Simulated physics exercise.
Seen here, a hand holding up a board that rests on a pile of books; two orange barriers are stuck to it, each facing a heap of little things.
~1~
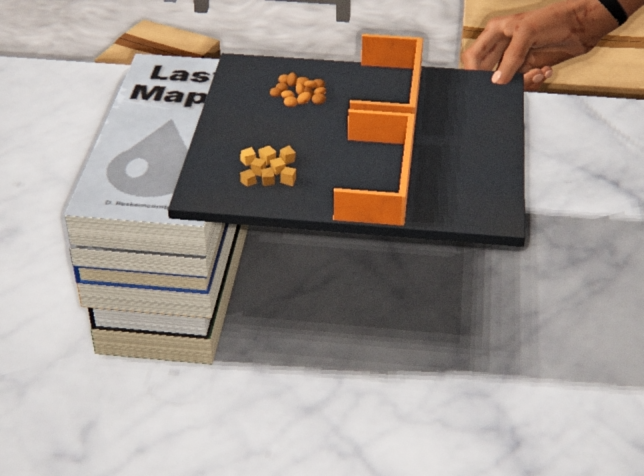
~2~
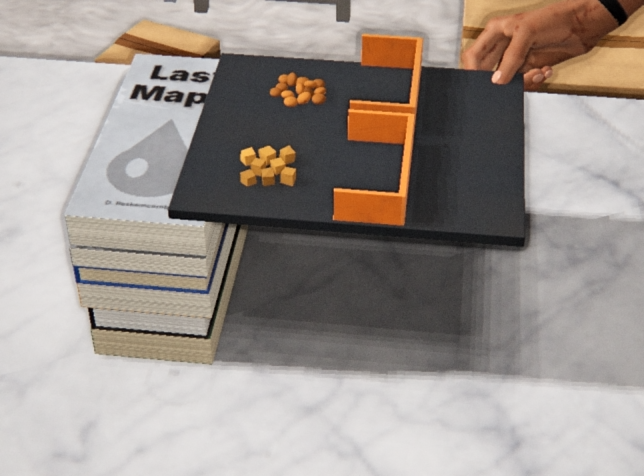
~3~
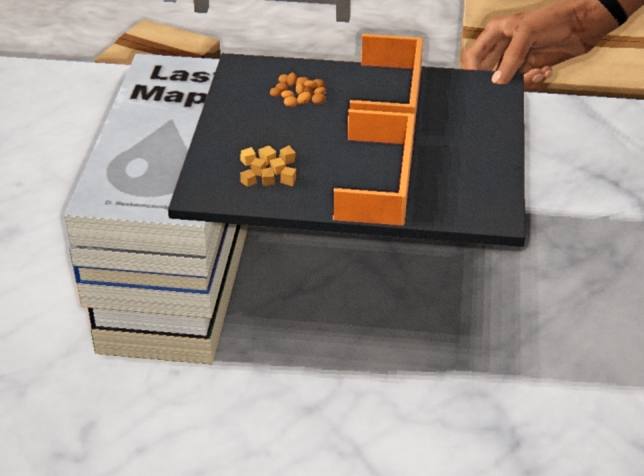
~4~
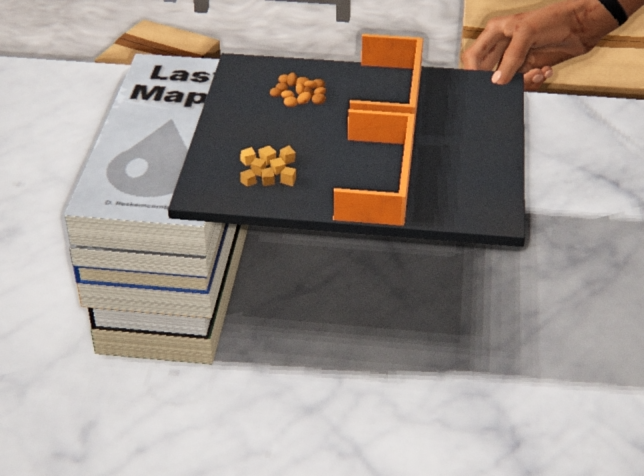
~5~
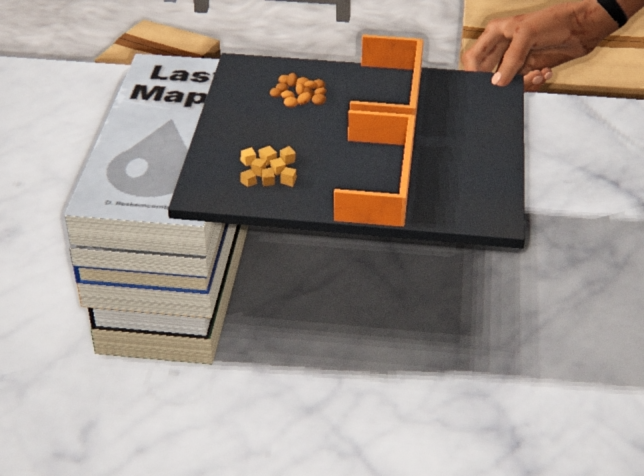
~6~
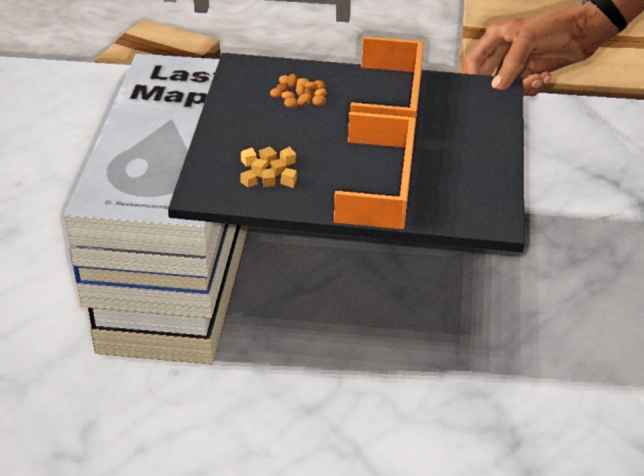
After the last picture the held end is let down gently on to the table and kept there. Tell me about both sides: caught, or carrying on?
The near handful piles up behind the barrier and the far handful piles up behind the barrier.
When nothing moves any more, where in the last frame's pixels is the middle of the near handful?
At about (354, 258).
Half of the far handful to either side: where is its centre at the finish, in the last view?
Around (365, 178).
Then, 1.01 s on from there, board sloping at 20°; near handful where it was; far handful where it was.
Then, 1.90 s on from there, board sloping at 38°; near handful has reached its bar; far handful has reached its bar.
Then, 2.66 s on from there, board resting at 41°; near handful has reached its bar; far handful has reached its bar.
In the end, board resting at 41°; near handful gathered behind its bar; far handful gathered behind its bar.
